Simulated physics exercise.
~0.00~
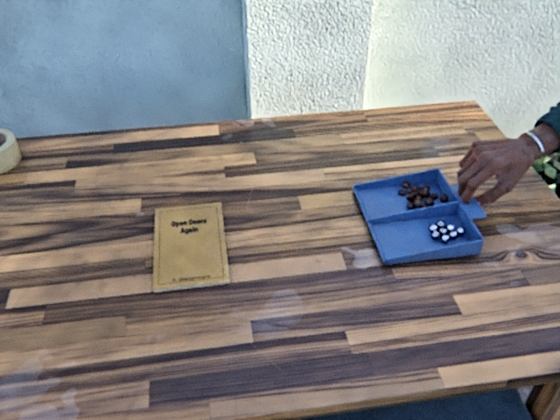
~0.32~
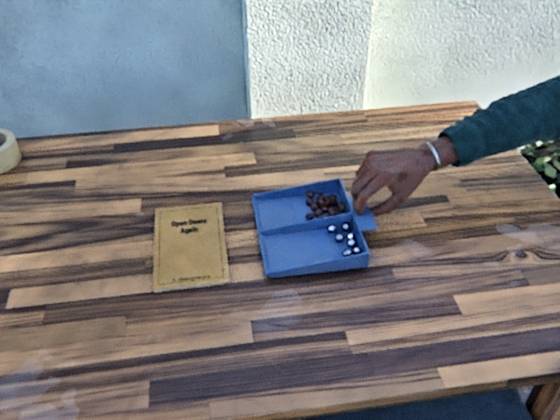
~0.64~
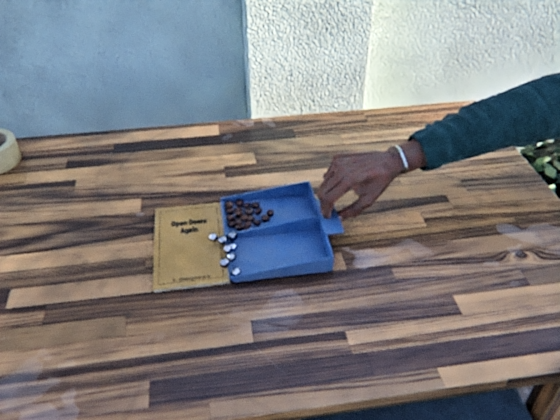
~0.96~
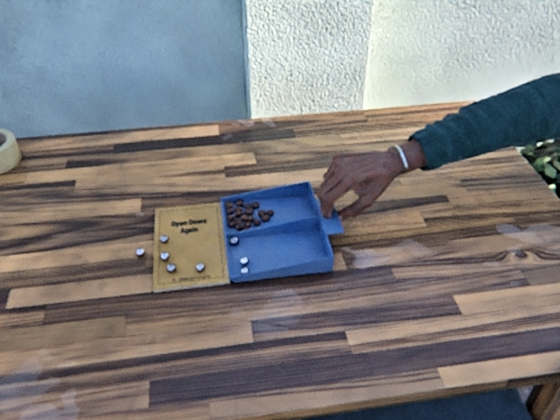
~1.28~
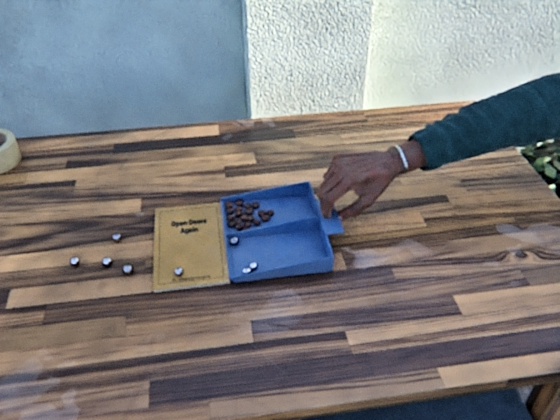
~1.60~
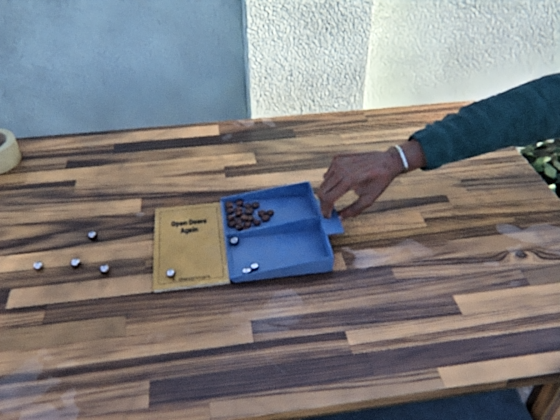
On a striped wooden table against a pale wall, a hand holds a blue two-part tray with dark brown pieces in the back section and small silvery, dark-sided pieces in the front. The hand pushes the tray left towards a thin tan book lying flat. The tray stops against the book's edge, and both groups shift towards the leading rim. Several silvery pieces spill over it, crossing the cover and rolling on to the left. At the end, four rest on the table beyond the book and one on its cover, while the brown pieces stay inside the tray.
